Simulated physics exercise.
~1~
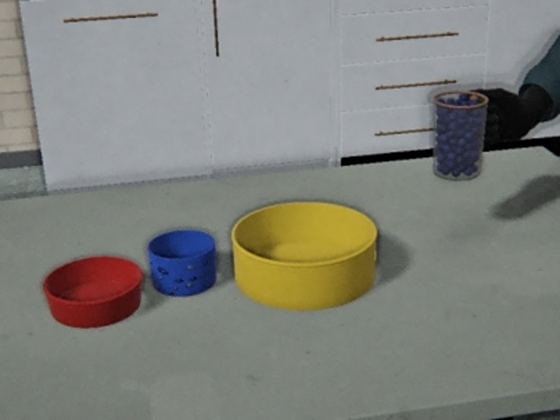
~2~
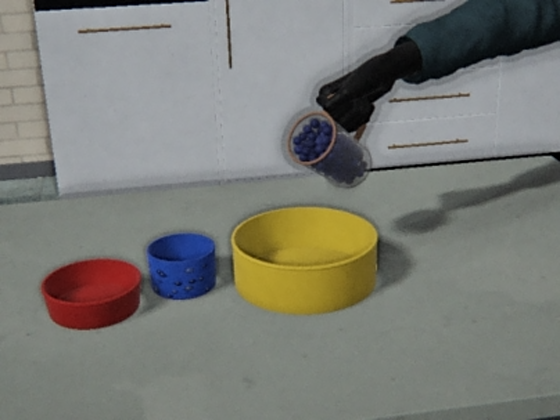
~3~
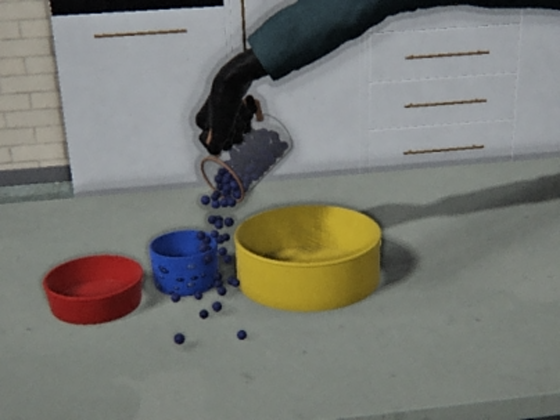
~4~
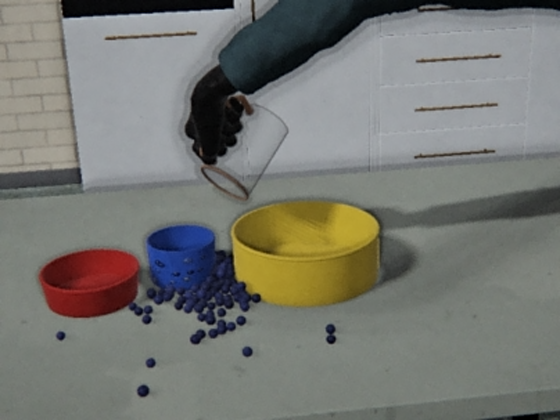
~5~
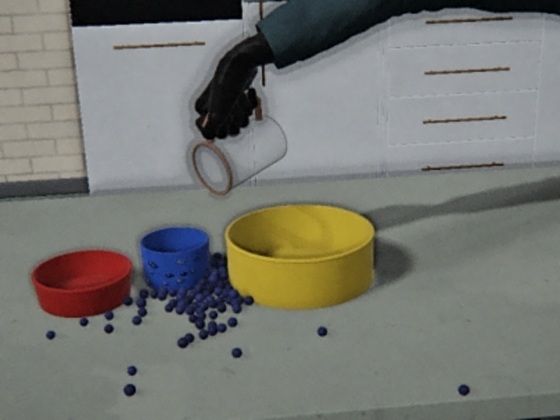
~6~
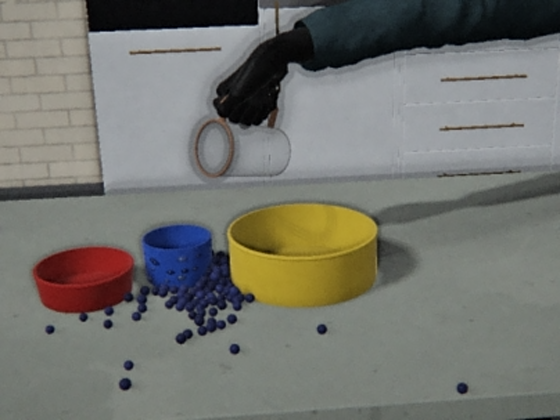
At first, a dark-gloved hand holds an upright clear cup of blueberries at the right, beyond a counter where a red dish, a small blue dish and a yellow pot stand in a row. The arm carries the cup left, lifting and tilting it over the yellow pot. Near the blue dish it tips further, and berries pour down around that dish's right side. The cup turns steeply downward and empties, while berries scatter over the counter. Finally the hand turns the empty cup partway back, leaving some berries in the blue dish and most outside.
